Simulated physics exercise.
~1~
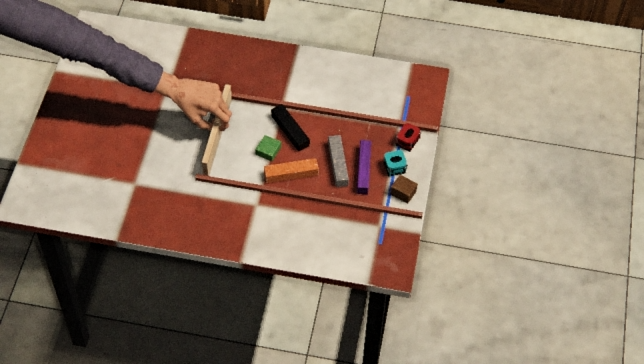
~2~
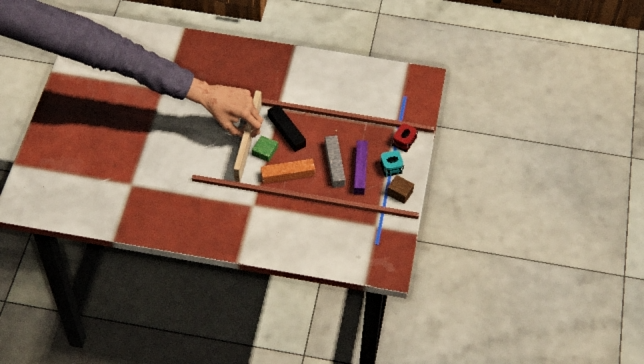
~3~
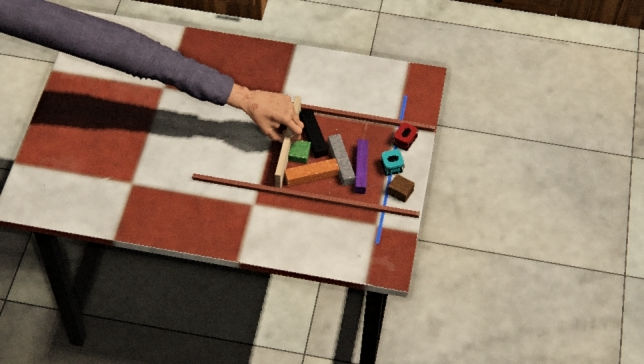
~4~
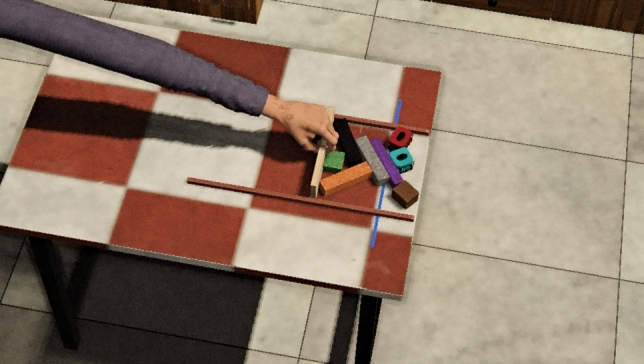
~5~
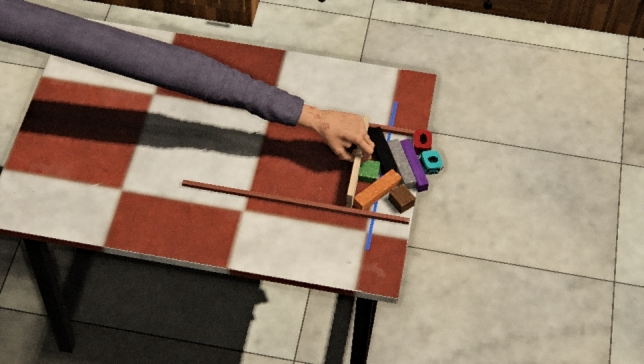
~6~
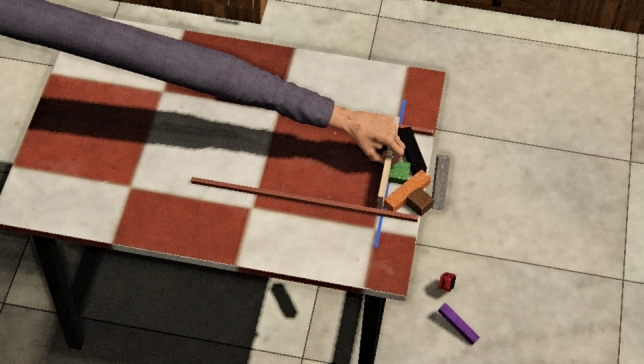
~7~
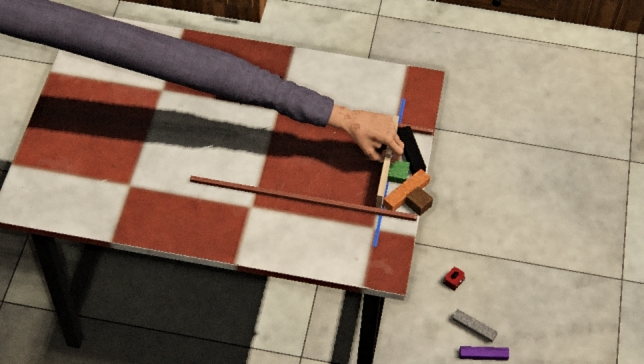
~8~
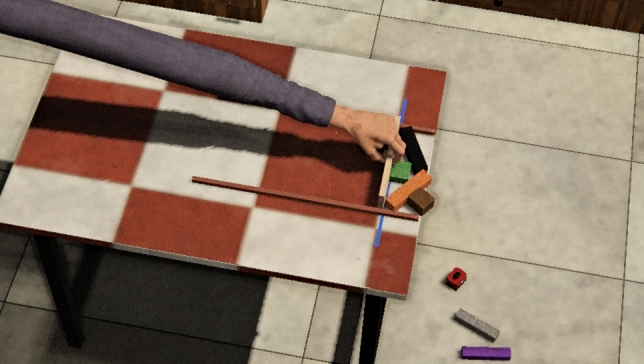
A hand in a purple-grey sleeve grips an upright wooden board on a red and white chequered table, seen from above in a slightly swaying view. Between two thin reddish rails lie black, green, orange, grey and purple pieces, with red, turquoise and brown blocks near a blue strip at the right end. The board slides right, bunching the pieces together and pushing them past the strip. It stops at the strip as several pieces tip off the edge. Red, grey and purple pieces come to rest on the tiled floor, while black, green, orange and brown ones stay crowded at the table's edge.
